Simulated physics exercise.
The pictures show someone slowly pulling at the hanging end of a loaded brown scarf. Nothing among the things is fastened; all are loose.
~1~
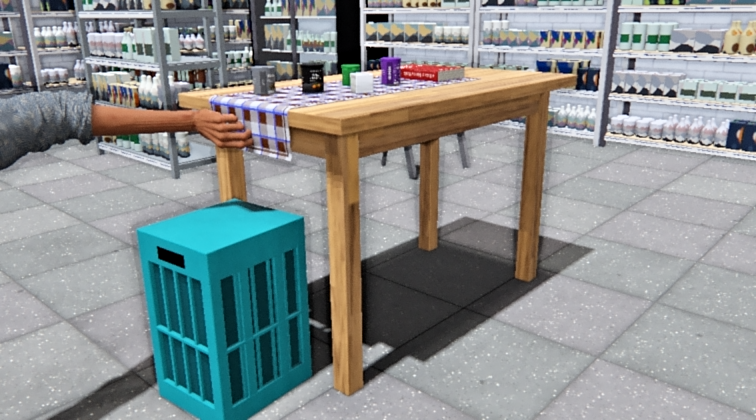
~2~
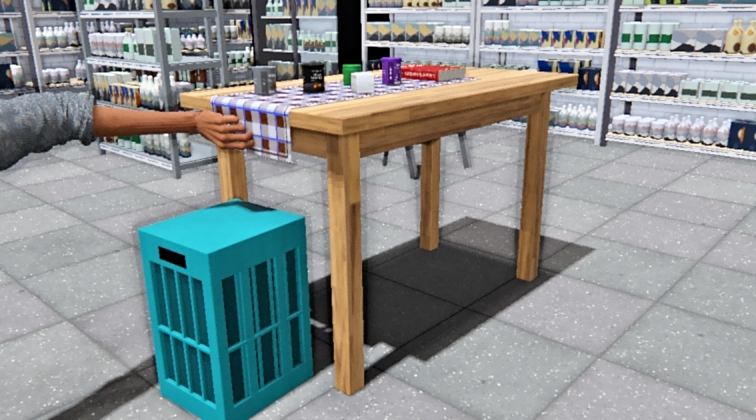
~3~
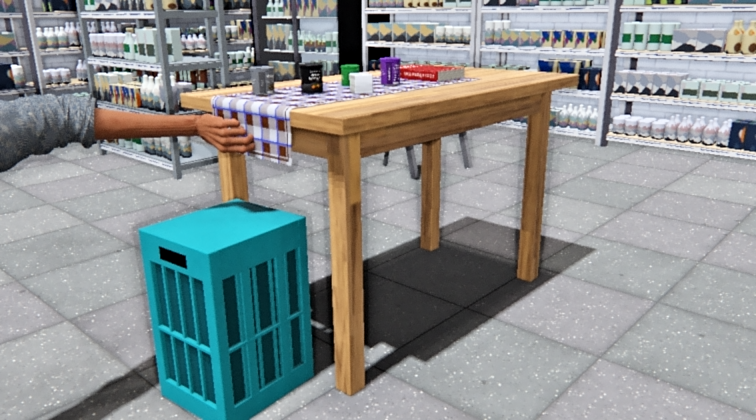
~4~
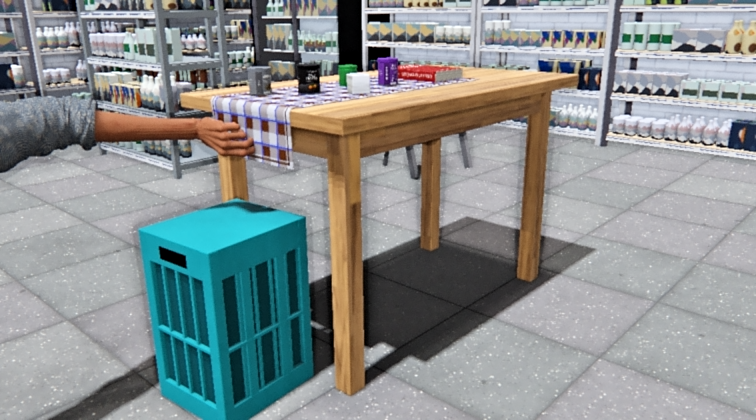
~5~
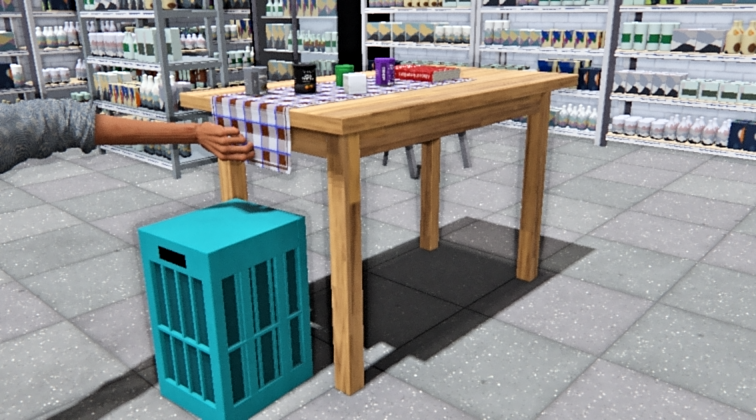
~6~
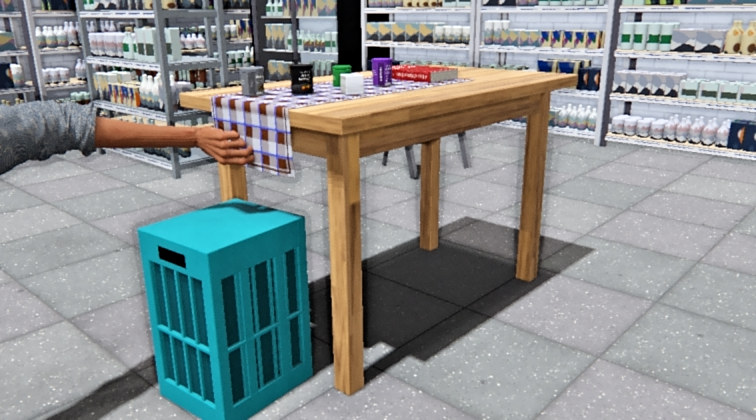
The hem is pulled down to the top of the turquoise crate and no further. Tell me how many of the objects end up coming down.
Objects that come down: One.
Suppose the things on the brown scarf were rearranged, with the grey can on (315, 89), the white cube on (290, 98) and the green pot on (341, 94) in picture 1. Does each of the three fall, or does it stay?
Briefly: Grey can stays; white cube drops; green pot stays.
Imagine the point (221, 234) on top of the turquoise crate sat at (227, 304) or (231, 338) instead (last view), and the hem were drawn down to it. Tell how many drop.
The tally is 3 and 4.
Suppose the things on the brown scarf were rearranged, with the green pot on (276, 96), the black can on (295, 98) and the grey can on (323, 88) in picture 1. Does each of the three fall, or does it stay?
Short version: Green pot drops, black can drops, grey can stays.
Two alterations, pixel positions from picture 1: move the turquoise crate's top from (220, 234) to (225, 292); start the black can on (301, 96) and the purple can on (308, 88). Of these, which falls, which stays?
Black can: Off. Purple can: Off.
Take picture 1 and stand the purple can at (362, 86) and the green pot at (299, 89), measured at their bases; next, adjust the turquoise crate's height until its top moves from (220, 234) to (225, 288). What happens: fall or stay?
Observed: Purple can remains seated; green pot departs.
Soon after, hem near (253, 197); all still up.
Then, hem on the crate; grey can gone.
At rest, hem on the crate; grey can gone. The table loses one.
